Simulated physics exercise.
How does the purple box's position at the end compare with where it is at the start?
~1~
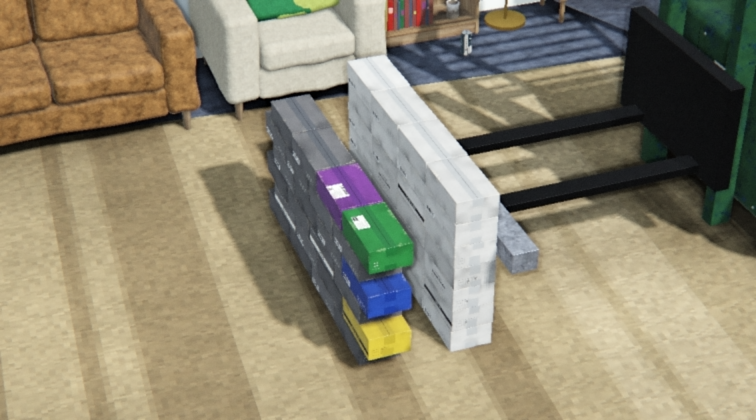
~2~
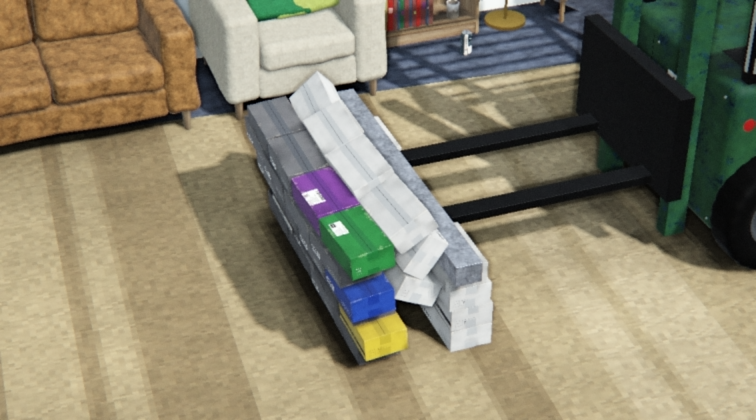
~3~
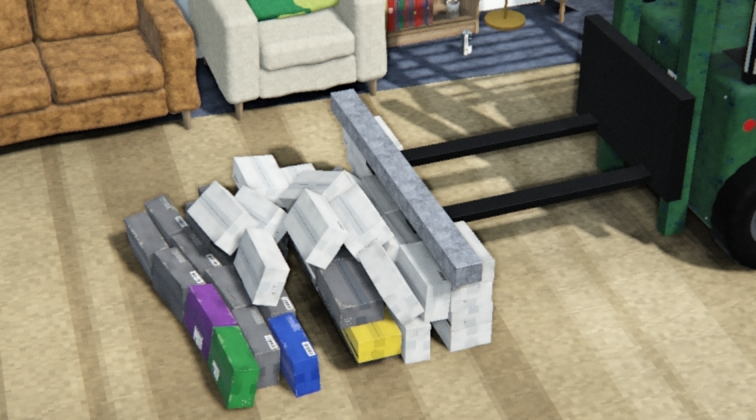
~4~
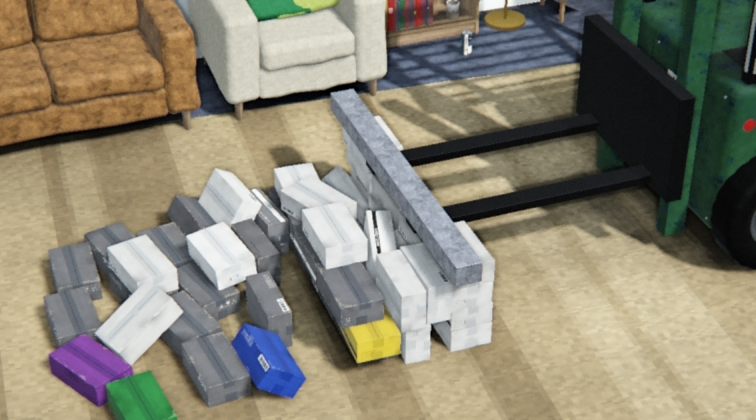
At the start the purple box sits near the top of the grey wall, close to its front end. By the end it lies on the carpet well to the left and closer to the viewer, at the edge of the scattered boxes.
